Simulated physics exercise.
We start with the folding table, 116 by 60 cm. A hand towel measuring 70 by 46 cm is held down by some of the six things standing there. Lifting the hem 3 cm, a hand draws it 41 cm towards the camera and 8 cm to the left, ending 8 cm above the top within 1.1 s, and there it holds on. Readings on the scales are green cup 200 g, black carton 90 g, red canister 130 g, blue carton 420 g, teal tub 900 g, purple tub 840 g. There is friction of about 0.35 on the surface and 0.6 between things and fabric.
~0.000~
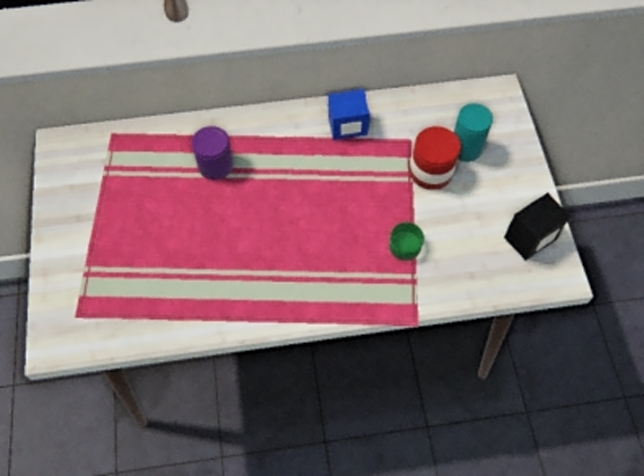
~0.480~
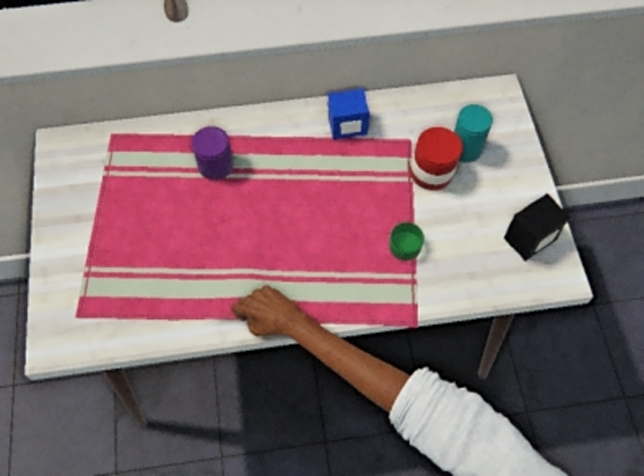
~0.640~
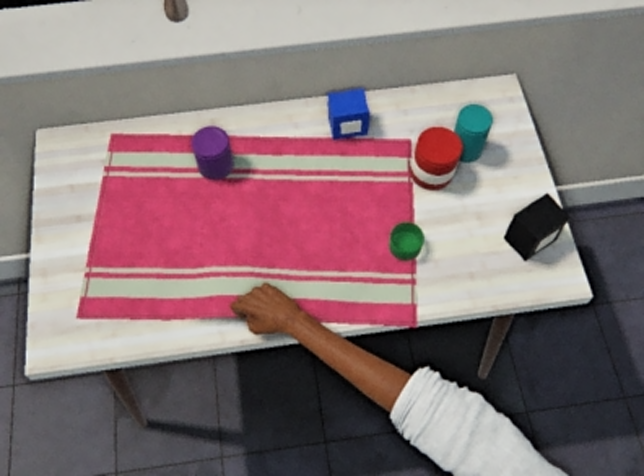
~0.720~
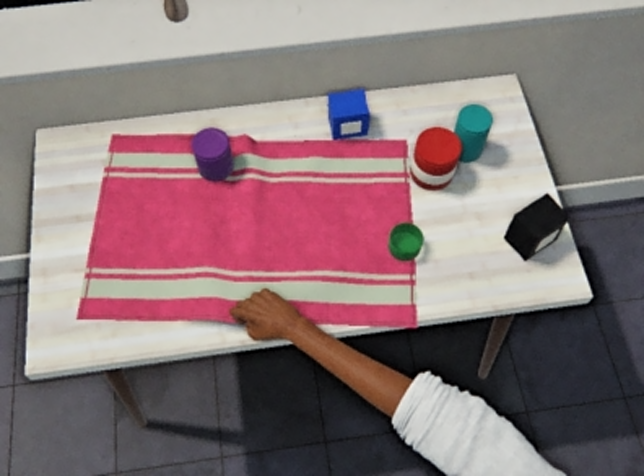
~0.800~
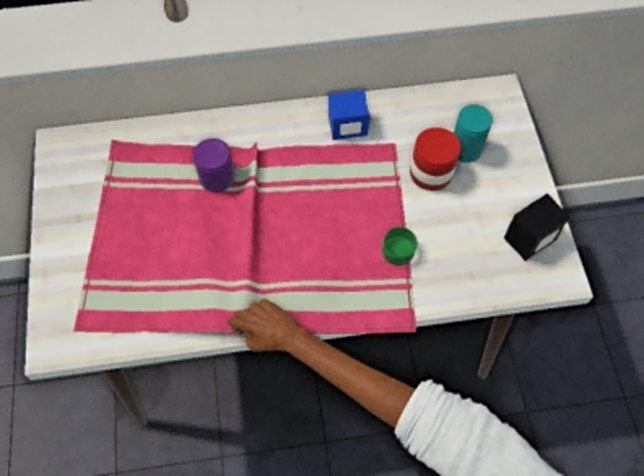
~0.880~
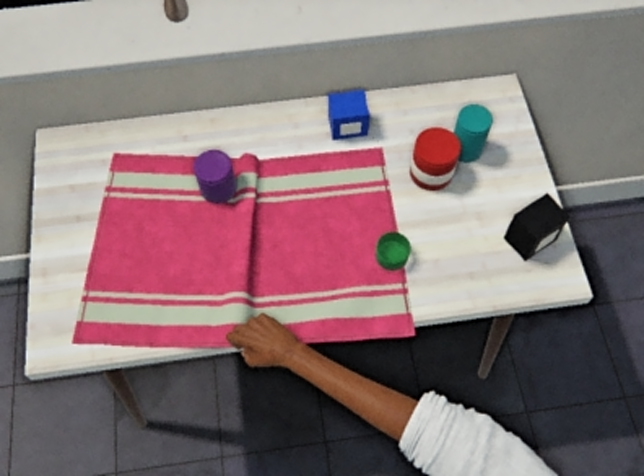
A hand gripped the front edge of a pink striped towel on a table and pulled it slightly forward, wrinkling the cloth and shifting the green cup and purple tub on it a little.
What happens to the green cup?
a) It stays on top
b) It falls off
It falls off (b).
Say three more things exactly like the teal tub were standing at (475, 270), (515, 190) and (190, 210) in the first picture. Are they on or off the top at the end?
By position: On, on, off.
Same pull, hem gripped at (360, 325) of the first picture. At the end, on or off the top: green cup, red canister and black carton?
Well, in that case the green cup tips off, the red canister survives on top and the black carton survives on top.
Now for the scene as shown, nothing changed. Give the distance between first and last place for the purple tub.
The purple tub ends up over the edge.
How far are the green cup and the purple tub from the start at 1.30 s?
Green cup 25 cm, purple tub 30 cm.
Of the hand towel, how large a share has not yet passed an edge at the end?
Roughly 0% of it.
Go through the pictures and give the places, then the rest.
Green cup (407, 237); hand towel corners (75, 318) (111, 133) (418, 326), in the first frame.
Hand towel corners (76, 318) (111, 134); grip (246, 319), in the second frame.
Hand towel corners (77, 319) (111, 134); grip (245, 317), in the third frame.
Hand towel corners (77, 319) (112, 135); grip (244, 323), in the fourth frame.
Green cup (400, 242); purple tub (211, 153); hand towel corners (74, 332) (112, 140); grip (243, 333), in the fifth frame.
Green cup (394, 247); hand towel corners (72, 344) (114, 153) (382, 148) (415, 335); grip (241, 347), in the sixth frame.
At 1.1 s, 75 % of the hand towel is still over the top; green cup 13 cm off its start, purple tub 18 cm off its start.
At 1.3 s, 55 % of the hand towel is still over the top; green cup 23 cm off its start, purple tub 30 cm off its start.
At 1.5 s, 25 % of the hand towel is still over the top; green cup over the edge, purple tub 41 cm off its start at (203, 319).
At 1.7 s, 10 % of the hand towel is still over the top; green cup over the edge, purple tub 48 cm off its start.
At 3.3 s, 0 % of the hand towel is still over the top; green cup over the edge, purple tub over the edge.
